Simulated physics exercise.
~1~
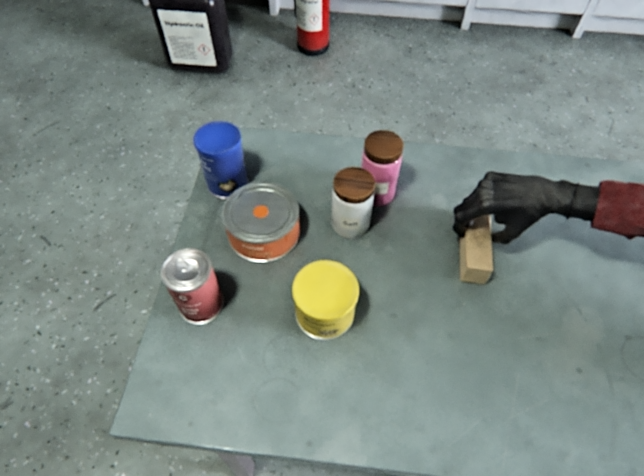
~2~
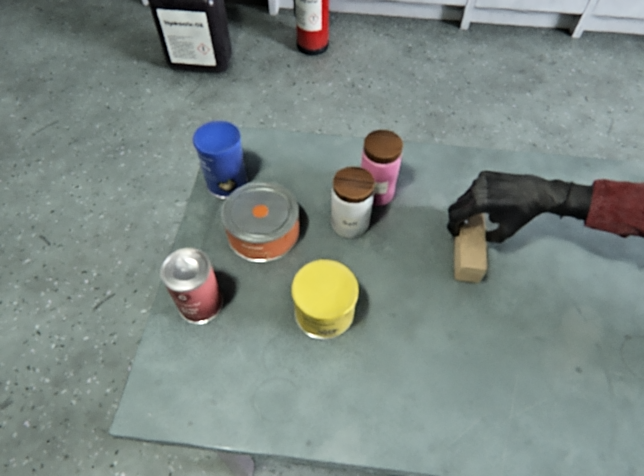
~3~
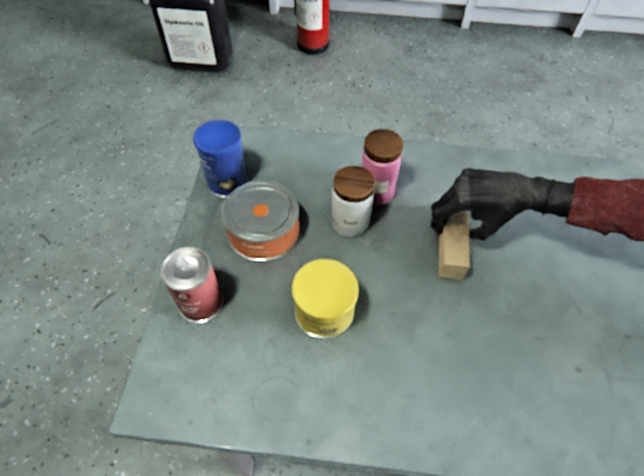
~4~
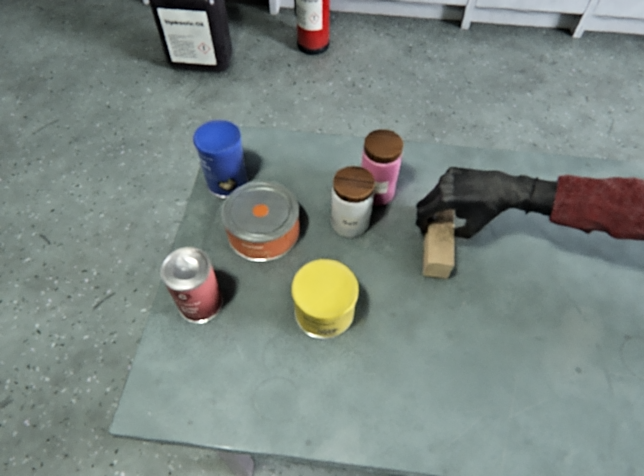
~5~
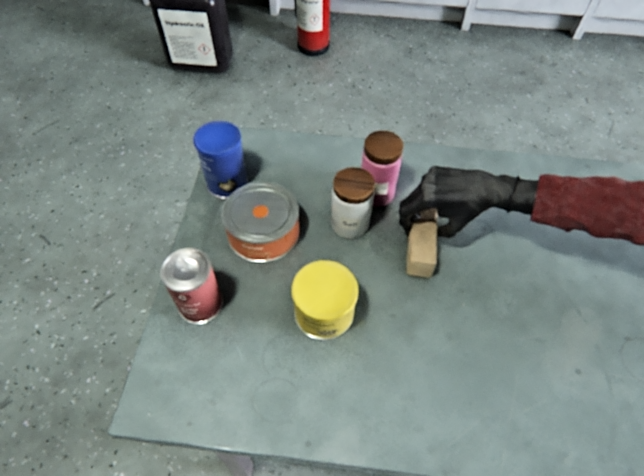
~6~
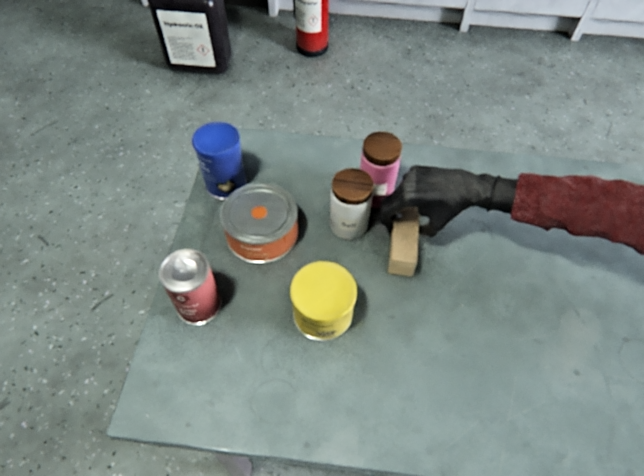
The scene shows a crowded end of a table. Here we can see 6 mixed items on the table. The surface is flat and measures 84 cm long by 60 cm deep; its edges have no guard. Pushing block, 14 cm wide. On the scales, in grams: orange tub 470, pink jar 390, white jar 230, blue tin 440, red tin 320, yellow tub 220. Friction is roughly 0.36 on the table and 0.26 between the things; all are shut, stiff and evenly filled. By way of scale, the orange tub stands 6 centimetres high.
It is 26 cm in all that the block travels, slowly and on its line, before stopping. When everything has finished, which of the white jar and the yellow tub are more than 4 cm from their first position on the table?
My prediction: The white jar goes beyond the limit, the yellow tub remains within the limit.
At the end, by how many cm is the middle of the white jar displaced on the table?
Displacement: Approx. 11 cm.
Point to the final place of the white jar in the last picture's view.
At pixel (289, 192) or so, give or take.
Then, 0.30 s on from there, pusher on by 16 cm.
Then, 0.50 s on from there, pusher on by 20 cm; white jar moved 4 cm near (324, 201).
Then, 0.70 s on from there, pusher on by 23 cm; white jar moved 8 cm near (304, 198); orange tub moved 2 cm.
Then, 0.80 s on from there, pusher on by 25 cm; white jar moved 10 cm near (295, 194); orange tub moved 3 cm.
In the end, not toppled but over 4 cm from the start, white jar; the other 5 under 4 cm from the start. At the end, from the last picture's camera, white jar near (289, 192), yellow tub near (323, 302).
